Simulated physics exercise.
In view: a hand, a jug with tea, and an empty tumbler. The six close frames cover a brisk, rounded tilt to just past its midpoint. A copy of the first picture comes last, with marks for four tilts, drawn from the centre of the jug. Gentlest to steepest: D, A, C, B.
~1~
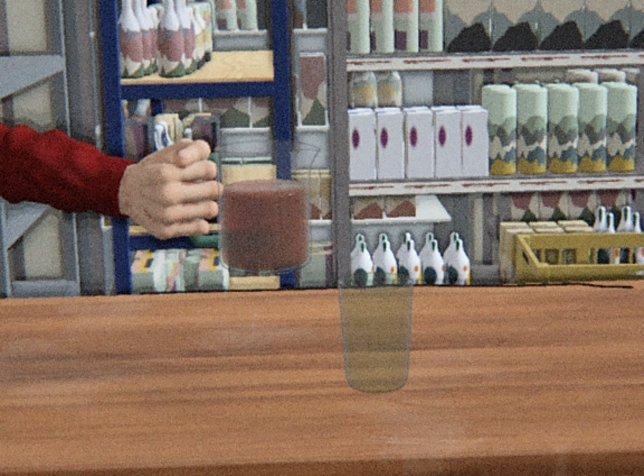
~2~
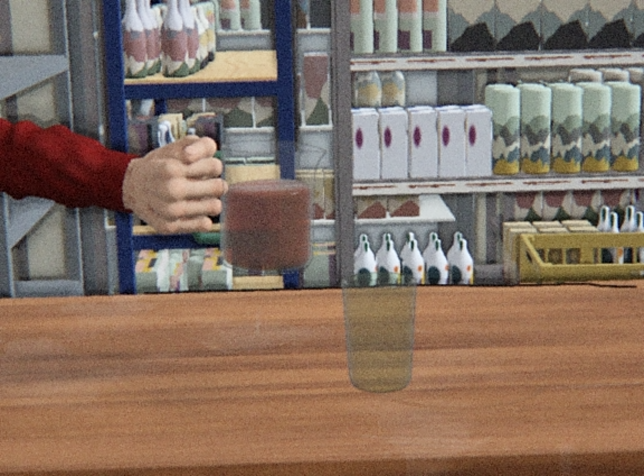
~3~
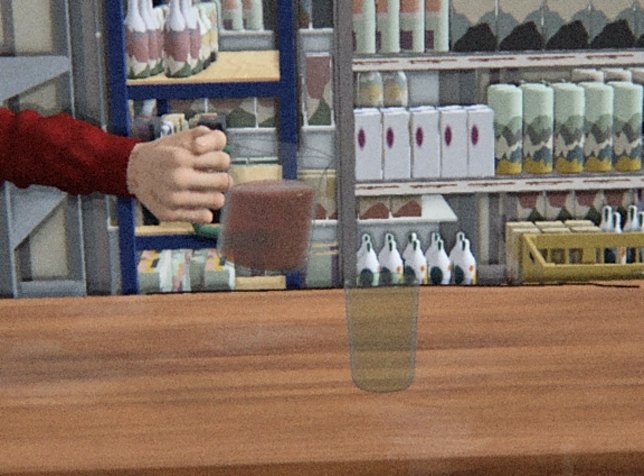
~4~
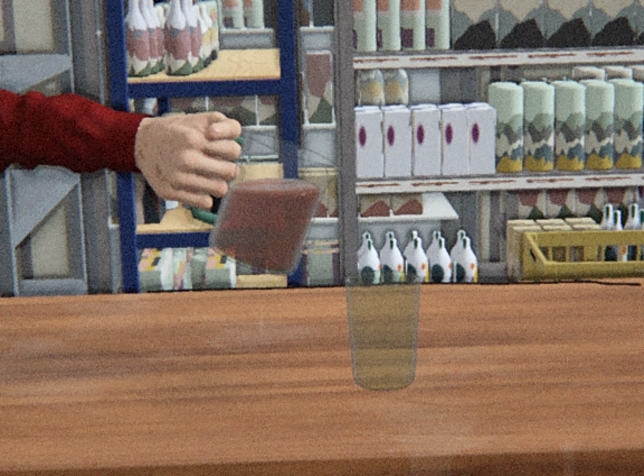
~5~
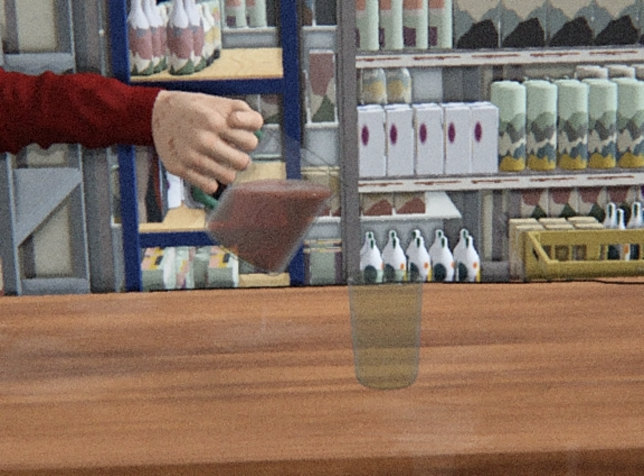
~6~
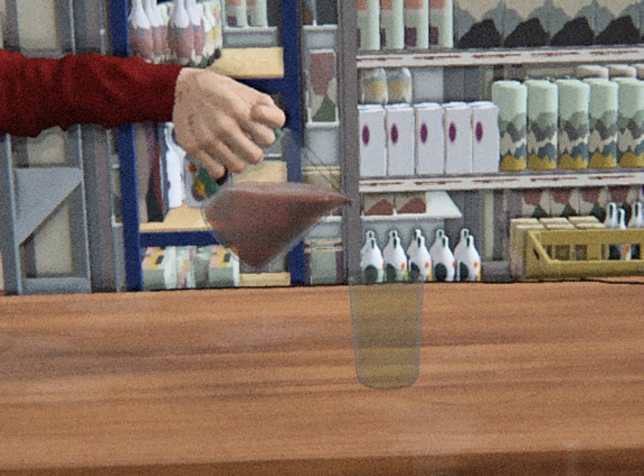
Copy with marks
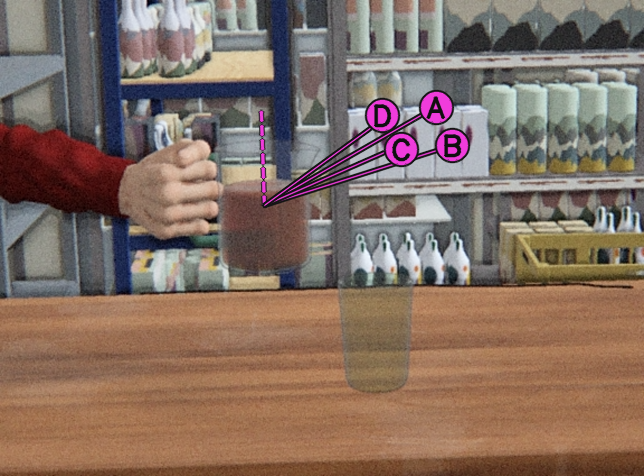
Hand in a red sleeve raising and tilting a jug of reddish-brown liquid rightward above an empty tumbler on a wooden counter.
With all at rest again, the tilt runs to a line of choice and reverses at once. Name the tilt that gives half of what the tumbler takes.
The best mark is C.
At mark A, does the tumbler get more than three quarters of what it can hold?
No, less.
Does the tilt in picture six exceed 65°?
No.
On the marked copy, A at (421, 115); B at (436, 150); C at (384, 152); D at (370, 128).
If A is chosen, the tumbler ends with about 33 % of what it can hold.
If B is chosen, the tumbler ends with about 66 % of what it can hold.
If C is chosen, the tumbler ends with about 50 % of what it can hold.
If D is chosen, the tumbler ends with about 20 % of what it can hold.
